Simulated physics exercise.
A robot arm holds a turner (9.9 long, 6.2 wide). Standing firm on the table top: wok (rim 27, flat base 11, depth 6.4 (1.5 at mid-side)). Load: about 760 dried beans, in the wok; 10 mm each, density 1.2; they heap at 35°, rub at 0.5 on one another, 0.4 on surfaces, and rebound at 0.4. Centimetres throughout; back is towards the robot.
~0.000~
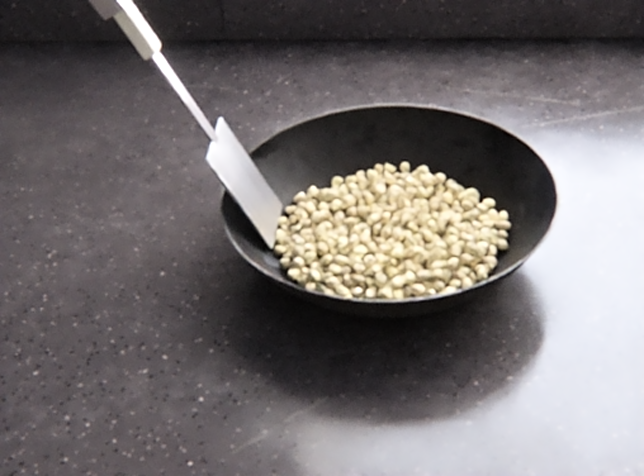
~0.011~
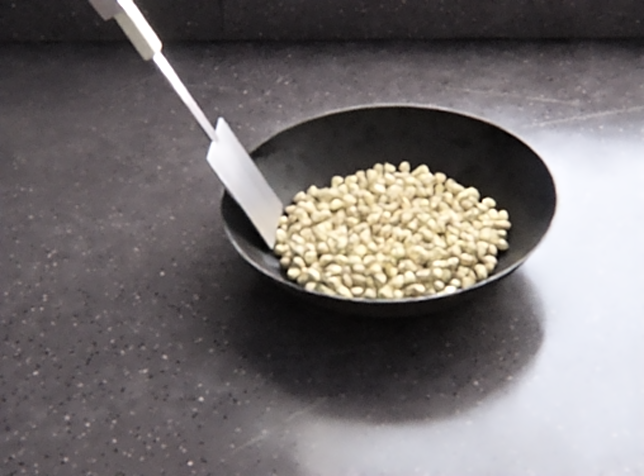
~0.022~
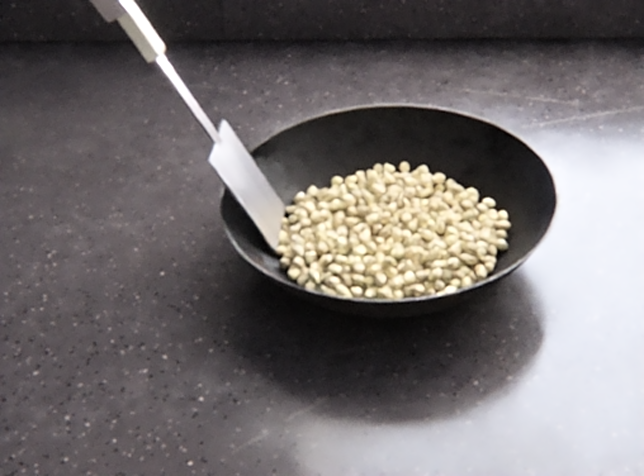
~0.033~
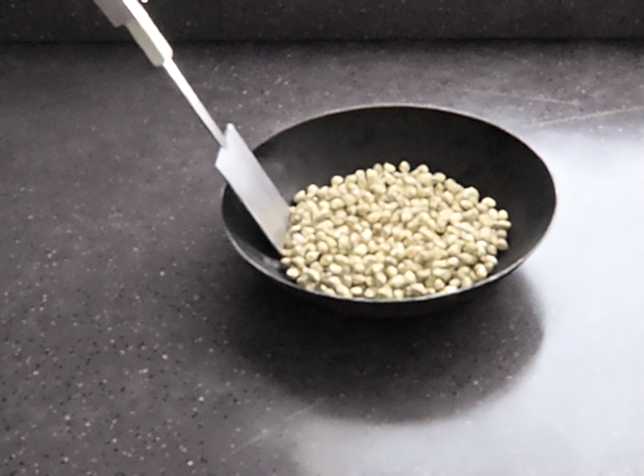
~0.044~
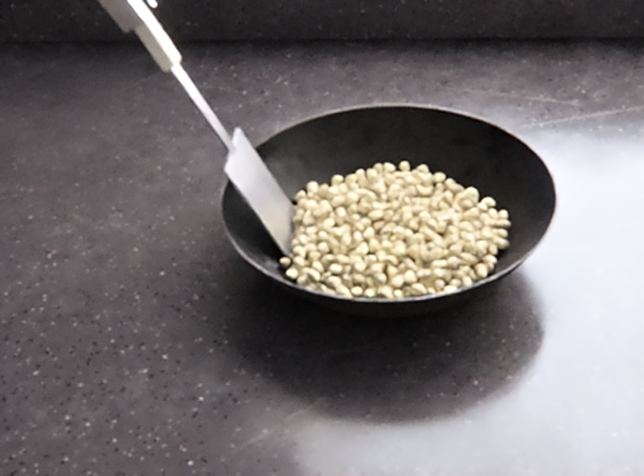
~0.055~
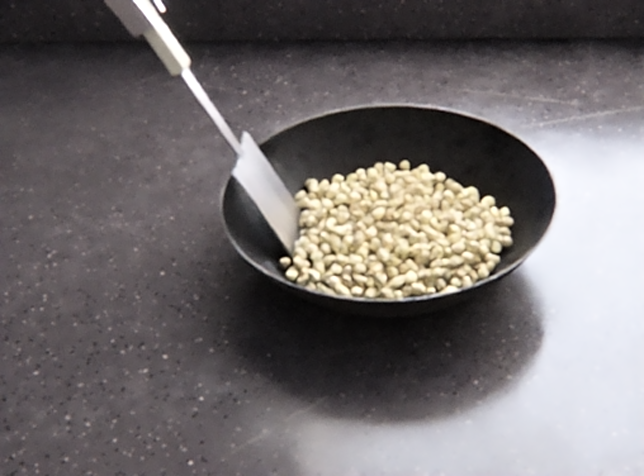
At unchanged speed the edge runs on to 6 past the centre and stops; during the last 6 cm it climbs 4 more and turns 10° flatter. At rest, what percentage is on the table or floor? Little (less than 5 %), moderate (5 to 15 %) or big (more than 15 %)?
A little share, less than 5 %, ends on the table or floor.
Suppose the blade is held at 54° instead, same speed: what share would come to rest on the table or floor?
Then about 0 per cent.
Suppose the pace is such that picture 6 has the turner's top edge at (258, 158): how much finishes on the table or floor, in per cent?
About 5 per cent.
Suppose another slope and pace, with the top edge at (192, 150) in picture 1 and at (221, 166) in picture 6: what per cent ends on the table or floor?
Some 0 per cent.
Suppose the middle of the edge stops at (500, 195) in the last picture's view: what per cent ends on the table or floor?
Some 10 per cent.
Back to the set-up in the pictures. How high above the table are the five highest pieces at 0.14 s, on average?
About 4 cm.
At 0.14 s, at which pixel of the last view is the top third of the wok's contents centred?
At about (428, 225).
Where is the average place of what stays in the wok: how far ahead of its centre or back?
Roughly 4.0 cm ahead.
After 0.14 s, sloping 64°, highest piece 5 above the table; 765 in the wok.
After 0.22 s, sloping 60°, highest piece 6 above the table; 765 in the wok.
After 0.47 s, sloping 54°, highest piece 7 above the table; 765 in the wok.
After 1.52 s, sloping 54°, highest piece 7 above the table; 765 in the wok.
At rest, 765 in the wok. That is 0 % on the table or floor.
